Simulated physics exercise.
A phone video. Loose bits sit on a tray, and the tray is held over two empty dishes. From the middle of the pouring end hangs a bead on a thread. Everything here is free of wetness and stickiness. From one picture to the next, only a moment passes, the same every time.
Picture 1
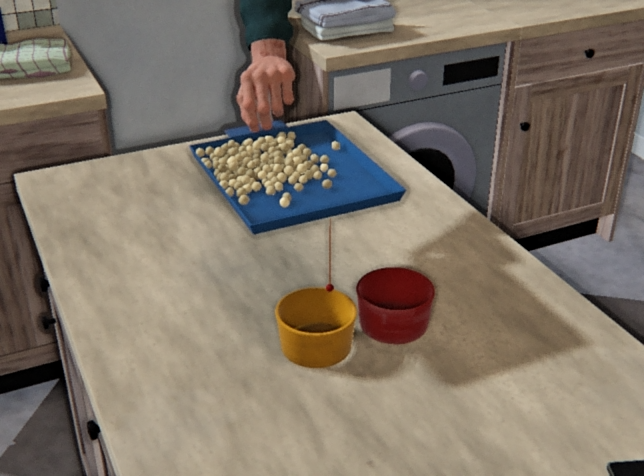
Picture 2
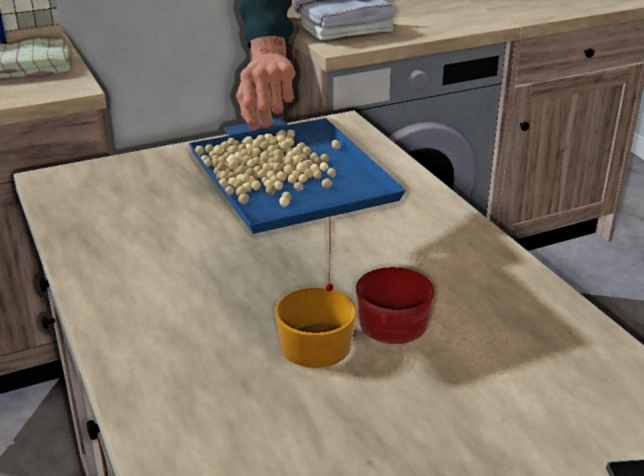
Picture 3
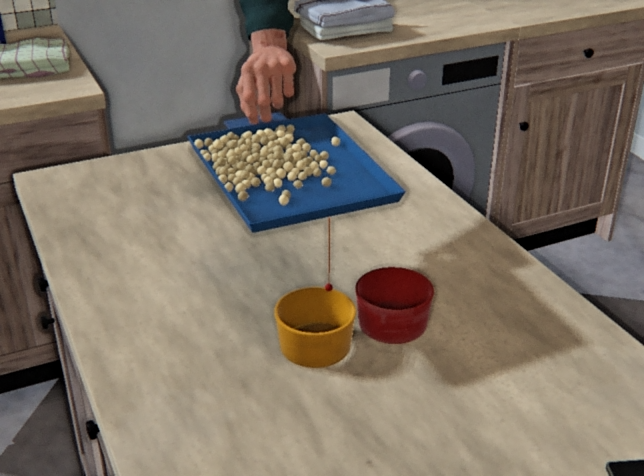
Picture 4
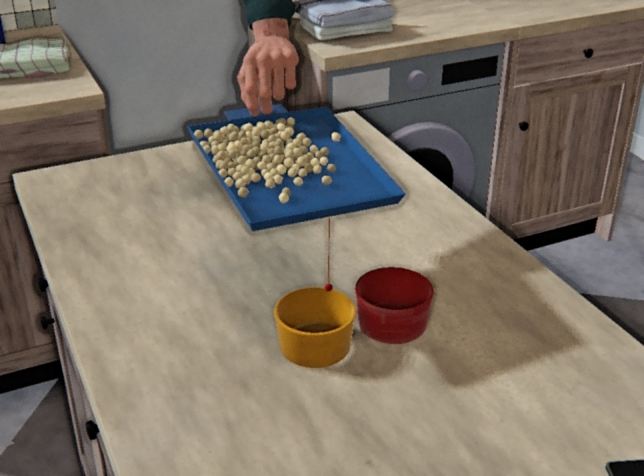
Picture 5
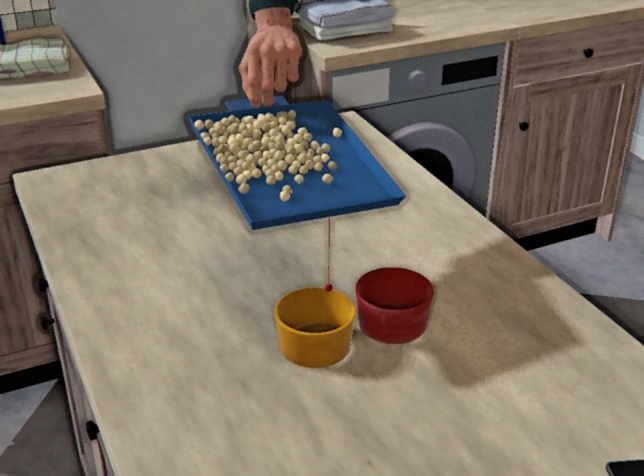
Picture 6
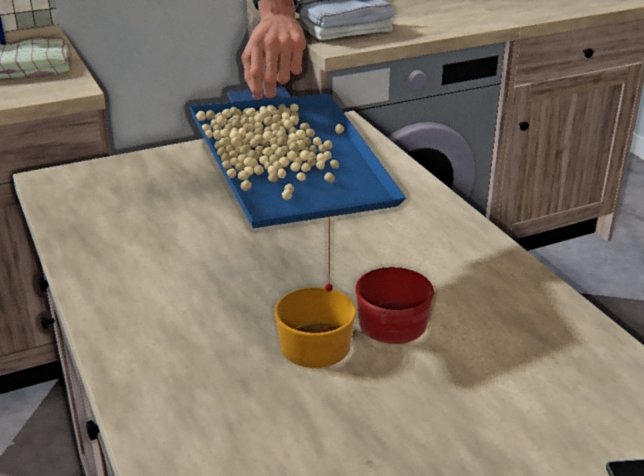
A hand slightly tilts a blue tray of round nuts above yellow and red dishes.
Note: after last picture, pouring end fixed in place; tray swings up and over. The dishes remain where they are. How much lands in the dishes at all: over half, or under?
The greater share is going to end up in the dishes.
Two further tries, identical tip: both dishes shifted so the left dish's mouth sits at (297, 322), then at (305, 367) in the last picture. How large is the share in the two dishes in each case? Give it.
60 %, then 0 %.
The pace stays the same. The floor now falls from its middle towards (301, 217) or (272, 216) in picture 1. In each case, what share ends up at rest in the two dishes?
Shares, approx.: 40 %, then 20 %.
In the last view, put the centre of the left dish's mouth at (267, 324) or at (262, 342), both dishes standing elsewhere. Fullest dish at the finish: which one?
Result, first place: The righthand one; second place: The righthand one.
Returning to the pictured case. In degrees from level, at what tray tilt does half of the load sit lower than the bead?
I'd say it is tilted about 85°.
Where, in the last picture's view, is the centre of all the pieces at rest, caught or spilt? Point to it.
(394, 324).
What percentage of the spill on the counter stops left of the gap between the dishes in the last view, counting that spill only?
Left share: Some 10 per cent.
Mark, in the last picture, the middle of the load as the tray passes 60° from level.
The load is centred about (358, 199).
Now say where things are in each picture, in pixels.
In the first frame, corners of the pouring end near (253, 222) and (400, 189), level; middle of the load near (264, 167), macadamia nuts; left dish near (333, 347); right dish near (413, 323); bead on its thread near (330, 288).
In the second frame, corners of the pouring end near (253, 222) and (400, 189), level; middle of the load near (263, 165).
In the third frame, corners of the pouring end near (253, 221) and (400, 190), tipped barely, lowest at the right corner; middle of the load near (263, 161).
In the fourth frame, corners of the pouring end near (253, 220) and (400, 192), tipped a little, lowest at the right corner; middle of the load near (263, 155).
In the fifth frame, corners of the pouring end near (254, 219) and (400, 194), tipped a little, lowest at the right corner; middle of the load near (264, 150).
In the sixth frame, corners of the pouring end near (255, 217) and (401, 196), tipped a little, lowest at the right corner; middle of the load near (265, 144), a little on the move; left dish near (332, 346); right dish near (412, 323).
Shortly afterwards, tray tipped steeply; near two thirds on the tray; only a few in the left dish; a little in the right dish; a little outside both; a little in the air.
Next, tray tipped right over; only a few on the tray; a little in the left dish; near half in the right dish; near a quarter outside both; a little in the air.
Some moments later, tray tipped past a quarter turn; a little in the left dish; near two thirds in the right dish; near a third outside both.
In the end, tray tipped past a quarter turn; a little in the left dish; near two thirds in the right dish; near a third outside both.
